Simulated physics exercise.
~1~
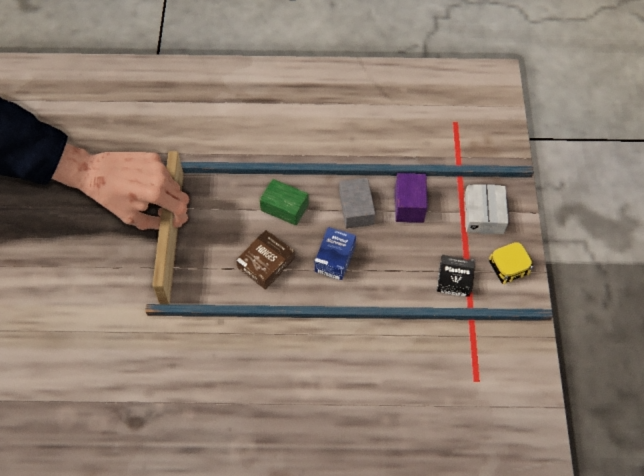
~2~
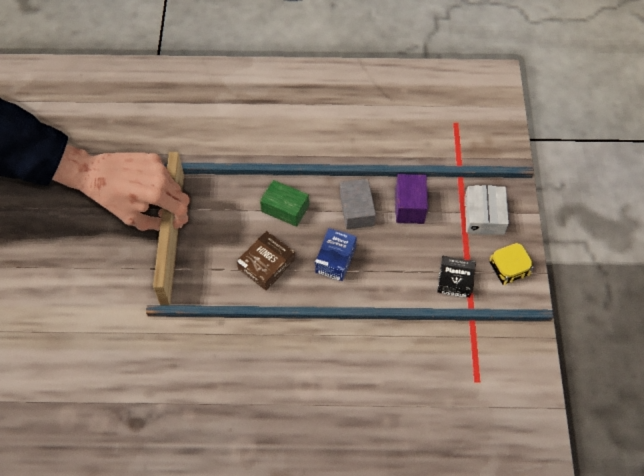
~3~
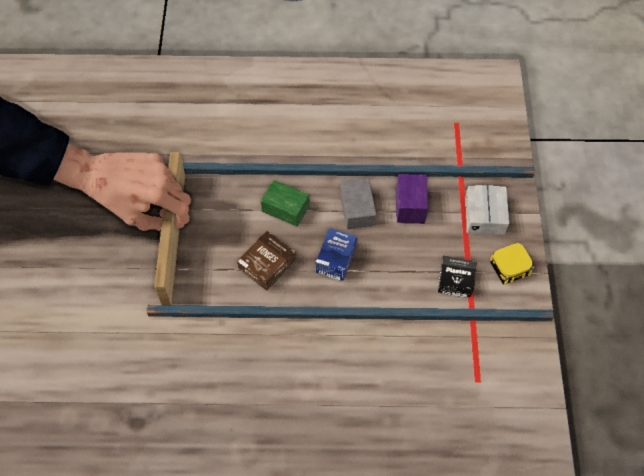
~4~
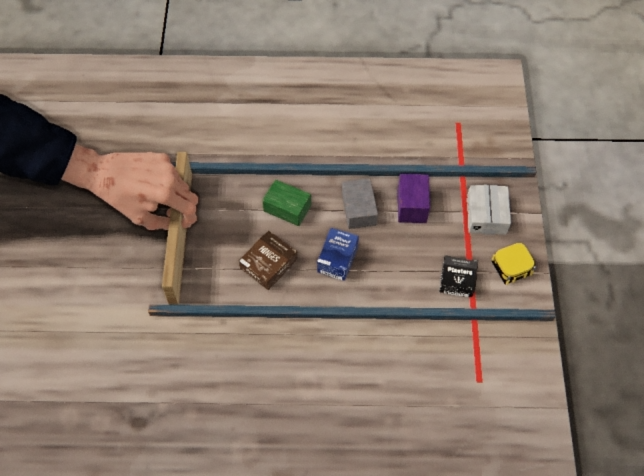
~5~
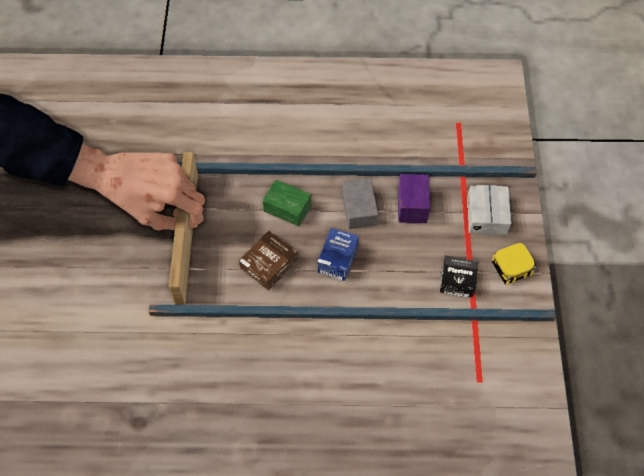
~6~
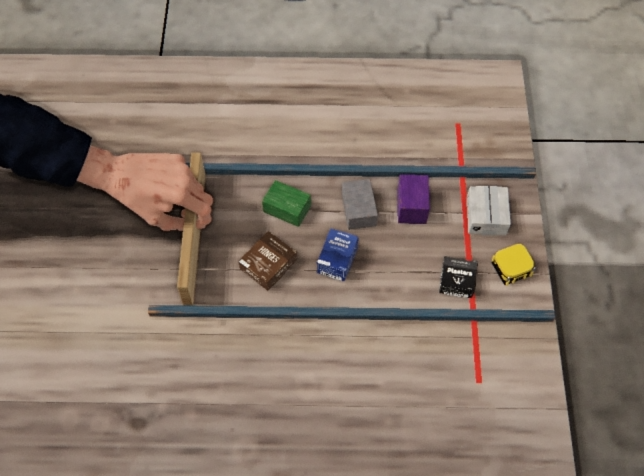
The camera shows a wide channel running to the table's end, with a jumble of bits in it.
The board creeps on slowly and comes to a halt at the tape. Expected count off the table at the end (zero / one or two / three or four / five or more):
Tally: Three to four.
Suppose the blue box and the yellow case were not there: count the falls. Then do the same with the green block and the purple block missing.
2 for the first case, 1 for the second.
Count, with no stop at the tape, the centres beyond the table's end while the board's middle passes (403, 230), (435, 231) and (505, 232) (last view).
0; 1; 5.
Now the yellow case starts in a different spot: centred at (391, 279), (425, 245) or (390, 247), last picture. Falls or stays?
In turn it does not fall; is lost; drops off.
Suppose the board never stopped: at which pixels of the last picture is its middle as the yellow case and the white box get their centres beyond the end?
The middle is at (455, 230) when it's the yellow case, and at (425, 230) when it's the white box.
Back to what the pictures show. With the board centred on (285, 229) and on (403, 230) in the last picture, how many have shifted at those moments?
The count reaches 3 first and 8 second.
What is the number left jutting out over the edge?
My count gives 0.
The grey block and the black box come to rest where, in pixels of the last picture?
Grey block at (521, 203), black box at (526, 290).
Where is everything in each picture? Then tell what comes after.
Yellow case (511, 263); white box (486, 209); black box (456, 276); board (169, 227); tape (465, 241), in the first frame.
White box (486, 210); grey block (357, 204), in the second frame.
Black box (457, 277); blue box (336, 254), in the third frame.
Yellow case (513, 264); green block (287, 203), in the fourth frame.
White box (489, 210); board (184, 227), in the fifth frame.
Yellow case (513, 265); white box (488, 211); black box (458, 277); board (192, 228); tape (468, 242), in the sixth frame.
A little later, none off yet; yellow case at rest near (513, 265); white box at rest near (488, 211); black box at rest near (458, 277).
Next, none off yet; yellow case shifted a little near (529, 262); white box shifted about its own width near (545, 211); black box shifted about its own width near (512, 288).
When it is over, the number that fall off is three or four; down, purple block, white box and yellow case.
